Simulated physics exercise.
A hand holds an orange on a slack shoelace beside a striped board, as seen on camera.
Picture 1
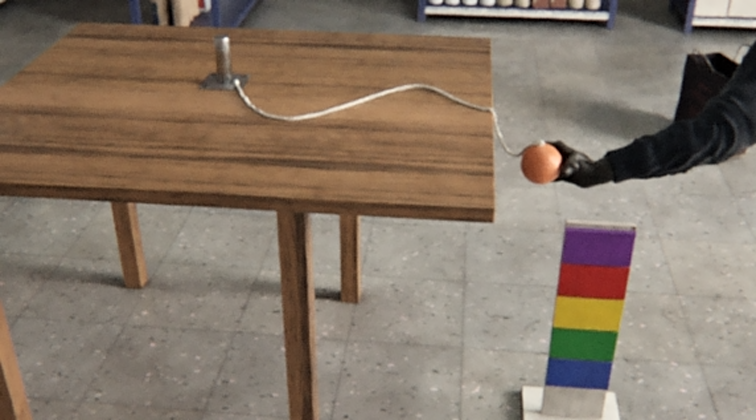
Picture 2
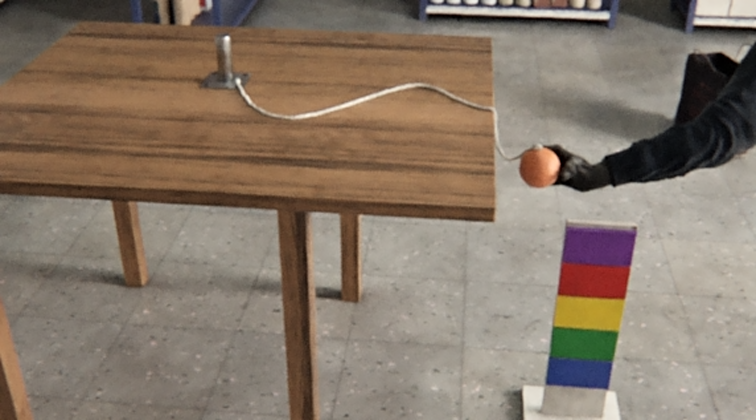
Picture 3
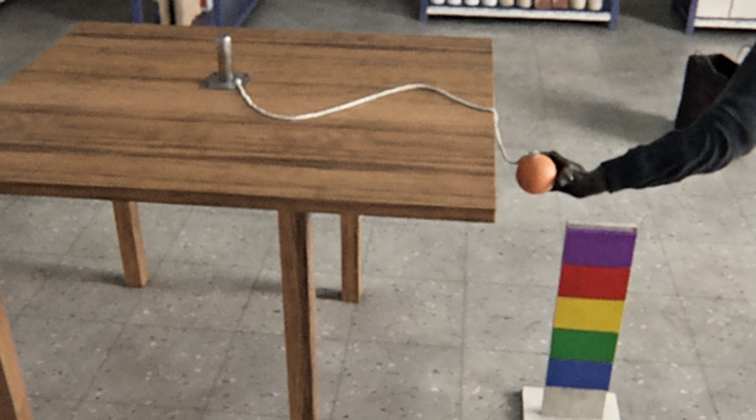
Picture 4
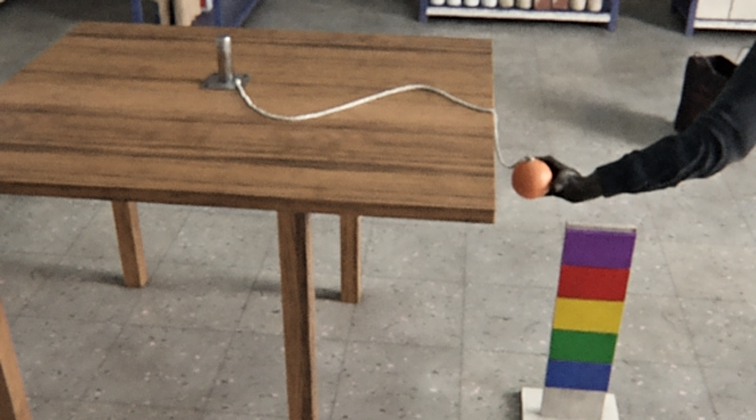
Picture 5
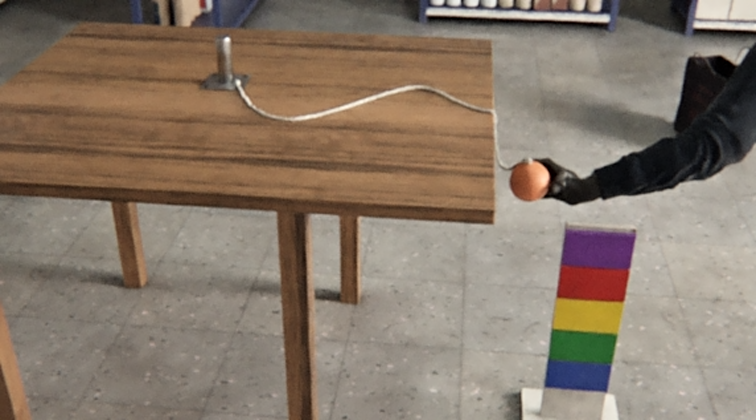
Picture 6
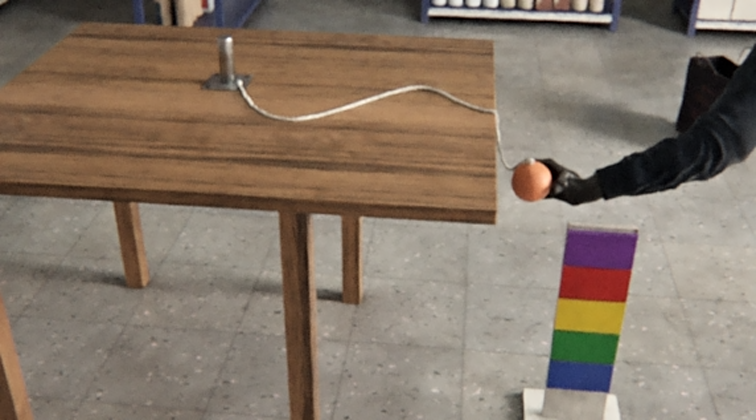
In a room with a grey tiled floor and shelves at the back, a still camera looks down on a wooden table. A pale cord runs slackly from a small metal post on the tabletop over the right edge to an orange ball in a dark-gloved hand, above a board striped purple, red, yellow, green and blue. The hand lowers the ball slightly, drifting left, then barely moves.
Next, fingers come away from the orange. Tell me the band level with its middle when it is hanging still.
That is the yellow band.
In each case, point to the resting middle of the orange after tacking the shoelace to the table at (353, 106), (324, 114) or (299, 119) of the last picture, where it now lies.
For the three tries you'd see (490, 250), (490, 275) and (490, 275).
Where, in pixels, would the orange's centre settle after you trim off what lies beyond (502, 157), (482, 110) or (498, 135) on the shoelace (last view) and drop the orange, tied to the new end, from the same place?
The three cuts give roughly (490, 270), (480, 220) and (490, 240) respectively.
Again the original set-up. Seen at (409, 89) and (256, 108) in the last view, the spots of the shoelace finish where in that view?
The first ends at (487, 118) and the second at (303, 91).
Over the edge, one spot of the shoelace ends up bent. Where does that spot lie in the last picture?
Around (421, 88).
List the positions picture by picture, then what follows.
In the first picture, orange (541, 164); purple (599, 249); red (593, 283); yellow (588, 315); green (584, 346); blue (579, 375).
In the second picture, orange (539, 168); shoelace through (244, 96) (289, 118) (365, 99) (431, 87) (491, 111).
In the third picture, orange (536, 174).
In the fourth picture, orange (532, 179); shoelace through (244, 97) (289, 119) (365, 100) (431, 89) (491, 113).
In the fifth picture, orange (530, 181).
In the sixth picture, orange (532, 182); shoelace through (246, 97) (291, 120) (366, 101) (433, 90) (492, 114).
Early on, orange near (515, 311); level with yellow.
Midway, orange near (450, 286); level with yellow.
Near the end, orange near (503, 303); level with yellow.
Finally, orange near (486, 301); level with yellow. Its centre hangs level with the yellow band.
